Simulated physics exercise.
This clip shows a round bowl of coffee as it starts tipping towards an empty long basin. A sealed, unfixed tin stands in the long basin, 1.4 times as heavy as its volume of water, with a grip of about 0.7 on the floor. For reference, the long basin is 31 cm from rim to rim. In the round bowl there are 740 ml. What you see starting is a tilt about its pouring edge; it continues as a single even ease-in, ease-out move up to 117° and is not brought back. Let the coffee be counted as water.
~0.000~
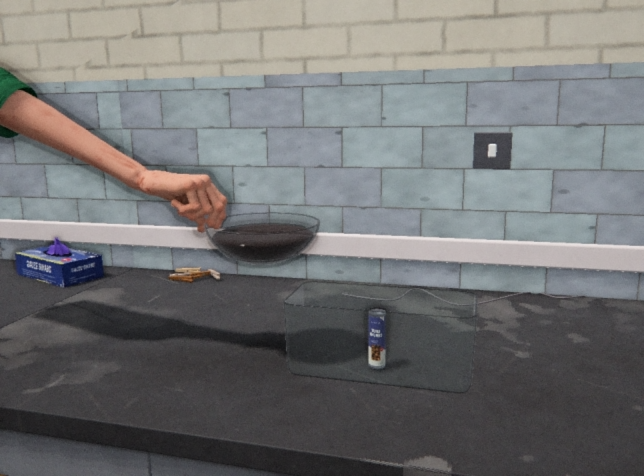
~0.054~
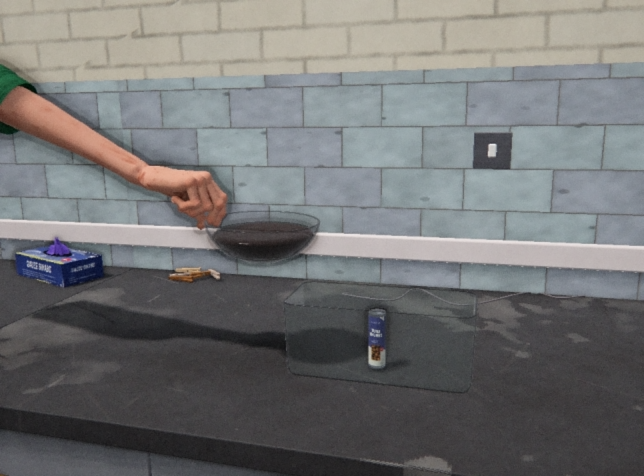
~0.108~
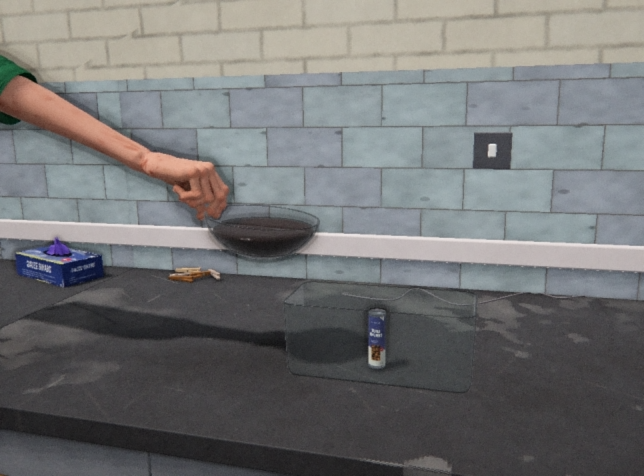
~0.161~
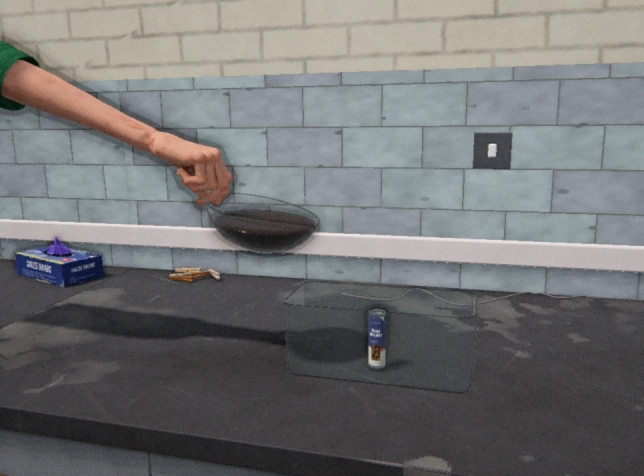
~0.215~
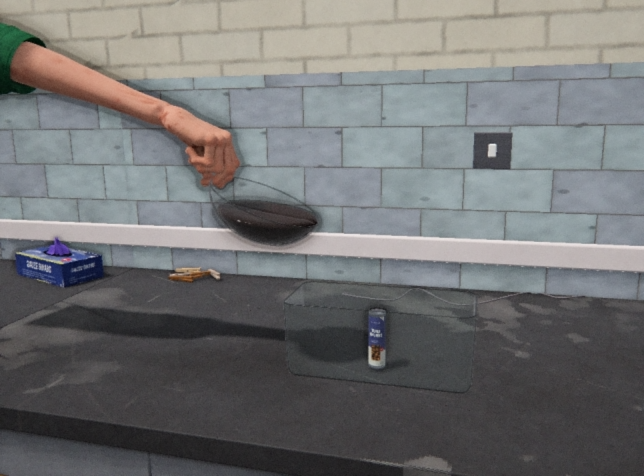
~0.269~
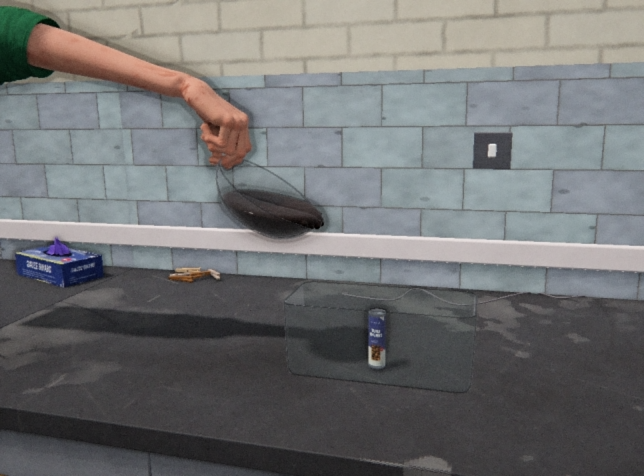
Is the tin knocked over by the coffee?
No: It never tumbles.
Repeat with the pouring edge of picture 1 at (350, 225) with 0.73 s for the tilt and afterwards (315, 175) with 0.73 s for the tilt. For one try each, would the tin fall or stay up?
The tin overturns the first time and overturns the second time.
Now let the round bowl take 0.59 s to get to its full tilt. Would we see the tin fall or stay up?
Then the tin does not tip.
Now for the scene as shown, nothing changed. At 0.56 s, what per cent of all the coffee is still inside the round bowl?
I'd estimate some 2 % remains.
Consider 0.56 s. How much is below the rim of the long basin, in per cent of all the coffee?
Around 30 percent.
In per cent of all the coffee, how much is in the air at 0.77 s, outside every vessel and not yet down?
Near 12 per cent, I'd say.
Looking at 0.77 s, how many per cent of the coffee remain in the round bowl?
Close to 0 percent of the whole amount.
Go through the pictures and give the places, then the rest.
Tilt 0°; pouring edge (317, 226); surface from (218, 231) to (313, 235); the long basin's rim runs from (294, 293) to (476, 306); the tin's top is at (377, 315), in the first frame.
Tilt 2°; pouring edge (317, 226); surface from (218, 230) to (313, 234), in the second frame.
Tilt 6°; pouring edge (317, 226); surface from (218, 224) to (313, 231), in the third frame.
Tilt 14°; pouring edge (317, 226); surface from (220, 215) to (314, 227), in the fourth frame.
Tilt 23°; pouring edge (317, 226); surface from (223, 203) to (317, 221), in the fifth frame.
Tilt 35°; pouring edge (316, 226); surface from (228, 191) to (303, 211); 5 per cent is over the edge, in the sixth frame.
After 0.56 s the tilt is 102° and 2 per cent is still to pour; the tin stands where it began.
After 0.77 s the tilt is 117° and 0 per cent is still to pour; the tin stands where it began.
After 0.99 s the tilt is 117° and 0 per cent is still to pour; the tin stands where it began.
After 1.23 s the tilt is 117° and 0 per cent is still to pour; the tin stands where it began.
In the end the tin stands where it began.
